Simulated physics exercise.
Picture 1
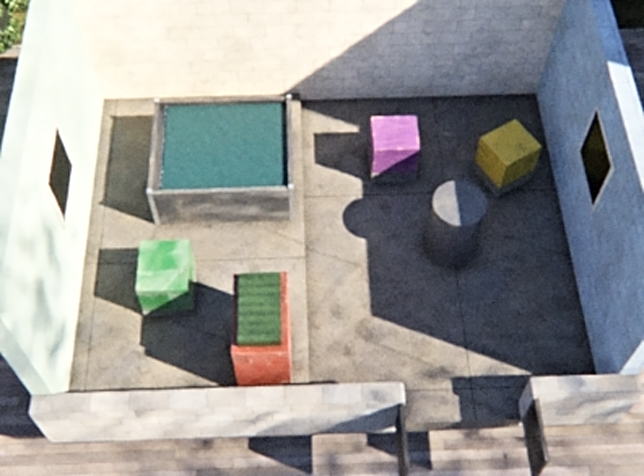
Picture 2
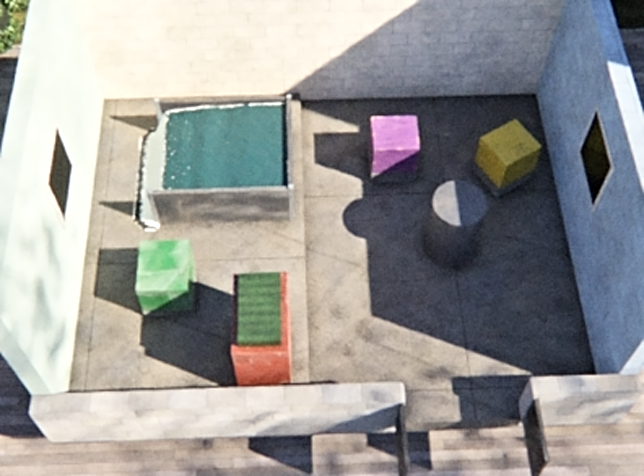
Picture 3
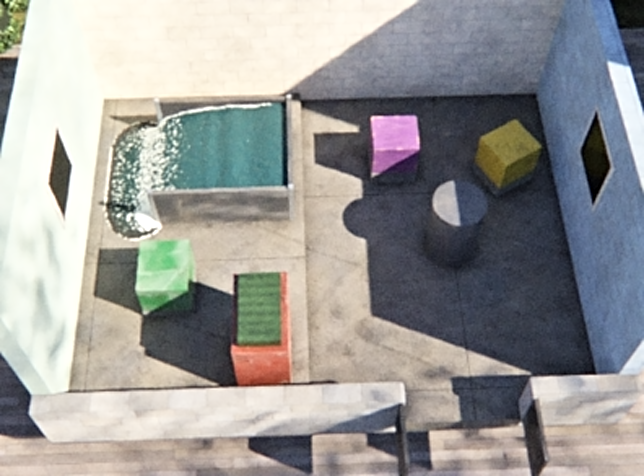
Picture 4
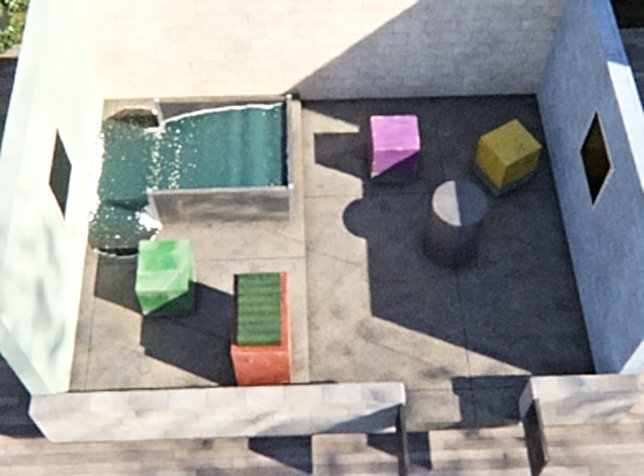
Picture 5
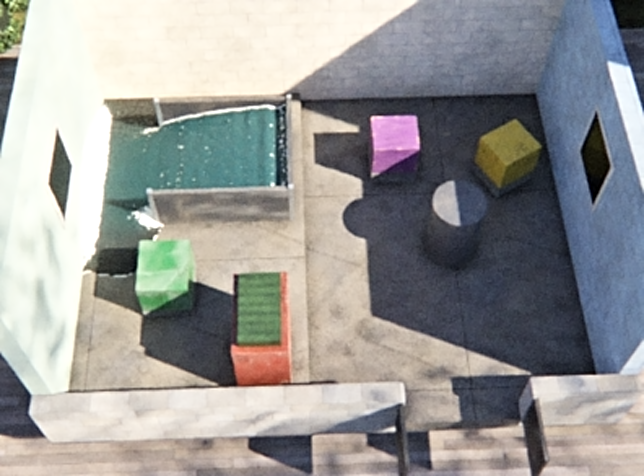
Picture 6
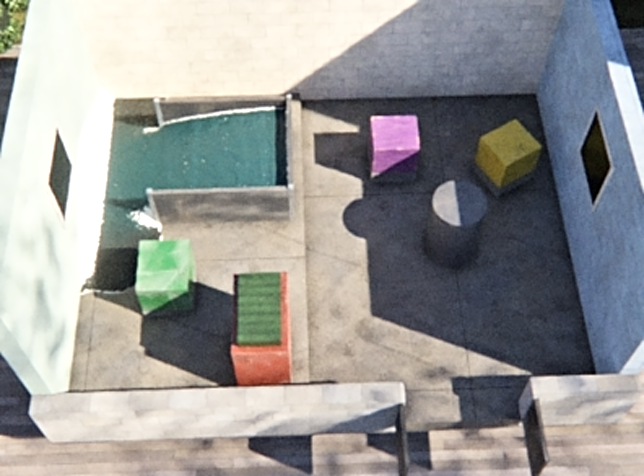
A big tank of still water in a walled yard lost its left side, and the water poured out, foaming across the floor to the left wall and down toward the green block.
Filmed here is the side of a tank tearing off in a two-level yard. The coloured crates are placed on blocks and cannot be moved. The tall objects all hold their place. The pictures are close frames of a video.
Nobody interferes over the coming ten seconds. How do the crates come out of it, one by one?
One by one: The purple crate comes out dry; the yellow crate comes out dry; the green crate comes out wet.
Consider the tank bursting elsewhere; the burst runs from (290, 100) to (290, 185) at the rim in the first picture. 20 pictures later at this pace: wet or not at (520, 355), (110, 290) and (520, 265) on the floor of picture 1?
Order as asked: Swamped, untouched, swamped.
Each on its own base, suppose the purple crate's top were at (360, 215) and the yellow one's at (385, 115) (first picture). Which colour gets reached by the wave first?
I'd say the one in green comes first.
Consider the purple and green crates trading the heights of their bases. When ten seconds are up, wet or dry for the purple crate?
As it turns out, the purple crate stays unflooded.
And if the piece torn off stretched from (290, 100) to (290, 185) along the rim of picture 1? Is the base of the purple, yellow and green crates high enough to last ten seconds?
Result: Purple gets overtopped, yellow gets overtopped, green is left untouched.
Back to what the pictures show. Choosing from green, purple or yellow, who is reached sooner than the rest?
That would be the green-painted one.
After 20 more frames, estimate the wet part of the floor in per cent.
I reckon 50 per cent or so.
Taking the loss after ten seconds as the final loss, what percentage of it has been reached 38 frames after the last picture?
Near 5 in a hundred.
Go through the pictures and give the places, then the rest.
In the first picture, still water in the tank at (222, 147).
In the second picture, water pours out at (161, 168) and has run to (154, 227).
In the third picture, water pours out at (162, 169) and has run to (136, 235).
In the fourth picture, water pours out at (162, 170) and has run to (88, 236).
In the fifth picture, the front is at (84, 266), out from the gap at (162, 170).
In the sixth picture, water pours out at (162, 171) and has run to (82, 286).
A moment on, water covers 20 % of the floor; the purple crate not reached, the yellow crate not reached, the green crate water round its plinth.
Next, water covers 30 % of the floor; the purple crate not reached, the yellow crate not reached, the green crate water round its plinth.
Then, water covers 50 % of the floor; the purple crate water round its plinth, the yellow crate water round its plinth, the green crate water round its plinth.
Later, water covers 85 % of the floor; the purple crate water round its plinth, the yellow crate water round its plinth, the green crate water round its plinth.
In the end, water covers 95 % of the floor; the purple crate stayed above the water, the yellow crate stayed above the water, the green crate was topped.
